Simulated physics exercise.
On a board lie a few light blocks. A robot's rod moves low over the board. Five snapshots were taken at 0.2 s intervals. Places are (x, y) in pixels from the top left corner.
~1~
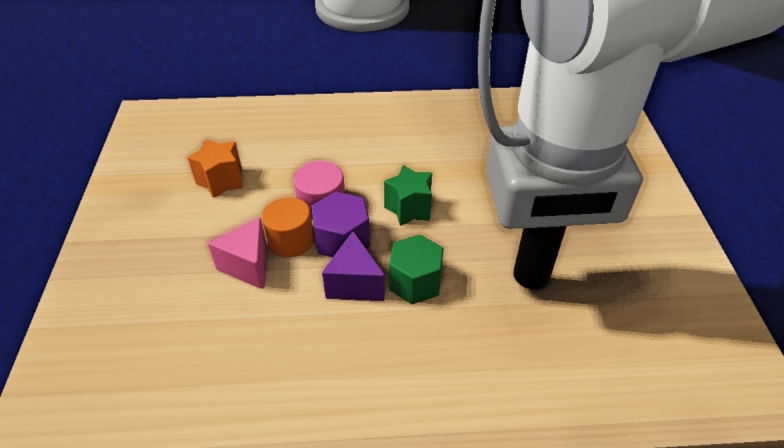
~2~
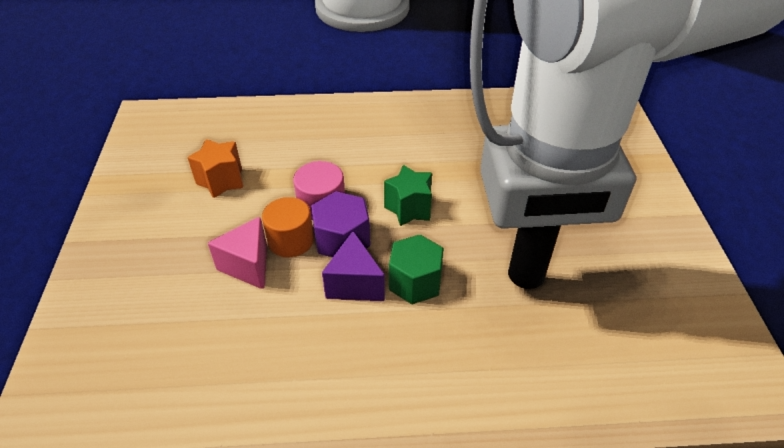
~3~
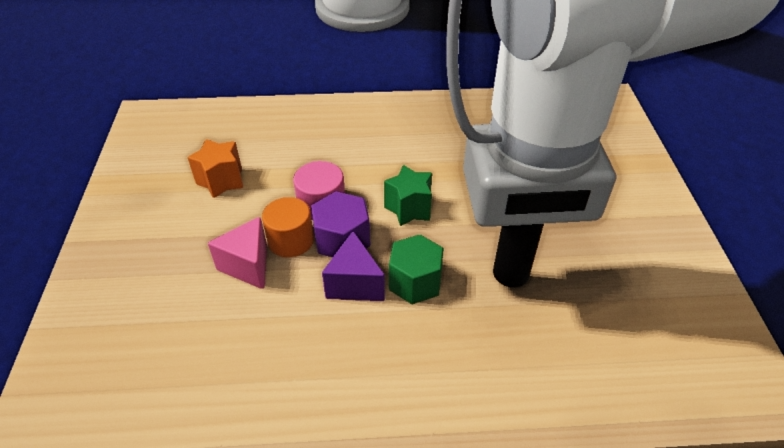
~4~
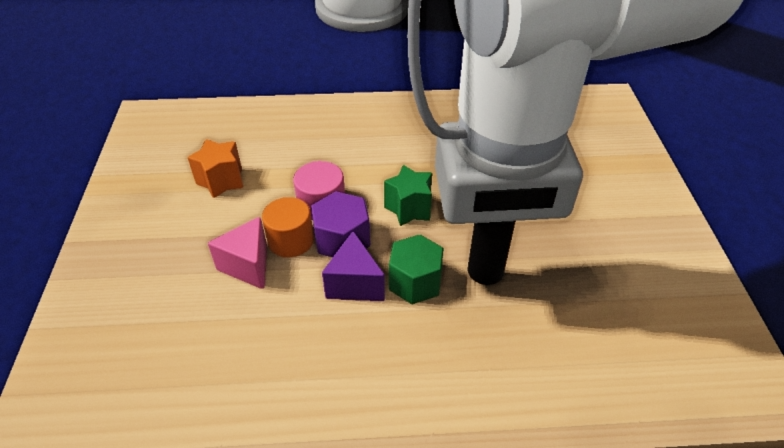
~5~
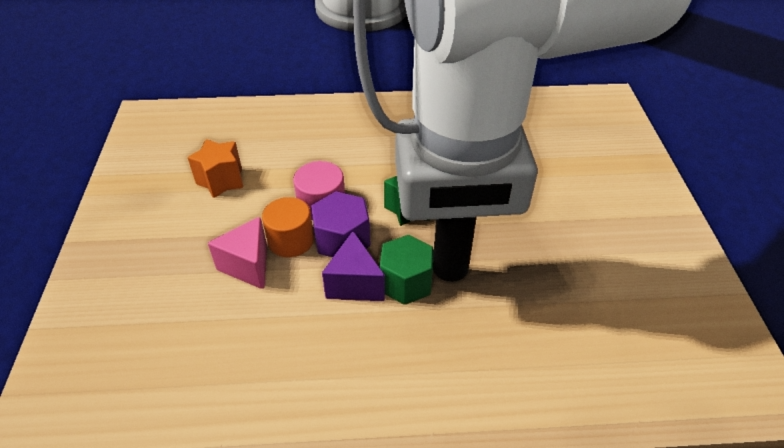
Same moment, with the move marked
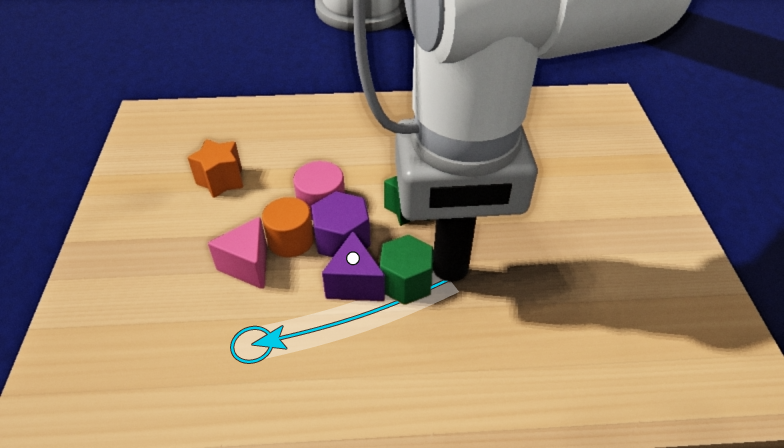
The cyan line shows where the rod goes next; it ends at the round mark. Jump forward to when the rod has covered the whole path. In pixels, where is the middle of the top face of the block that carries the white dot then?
About (257, 243).
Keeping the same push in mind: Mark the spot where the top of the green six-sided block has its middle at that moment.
In the picture, it is at (233, 282).
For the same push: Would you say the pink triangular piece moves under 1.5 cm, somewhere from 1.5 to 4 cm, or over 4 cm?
I'd go with 1.5 to 4 cm for this block.
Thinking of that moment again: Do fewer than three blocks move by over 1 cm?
I believe not.
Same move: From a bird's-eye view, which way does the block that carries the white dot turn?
Turns clockwise.
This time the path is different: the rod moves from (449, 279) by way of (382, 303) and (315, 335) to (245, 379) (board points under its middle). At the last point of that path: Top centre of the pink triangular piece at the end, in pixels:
It sits at (221, 229).
Drawn move, from (449, 279) over (358, 317) to (252, 344); the dot is on the purple triangular piece.
On the path given first. One third of the way, rod (389, 294); purple triangular piece (303, 260), turned 50° clockwise; green six-sided block (342, 274), turned 15° clockwise.
Two thirds of the way, rod (322, 316); pink triangular piece (230, 236); purple triangular piece (266, 247), turned 90° clockwise; green six-sided block (279, 279), turned 55° clockwise.
At the end, rod (249, 334); pink triangular piece (223, 232), turned 30° clockwise; purple six-sided block still; purple triangular piece (257, 243), turned 115° clockwise; green six-sided block (233, 282), turned 115° clockwise.
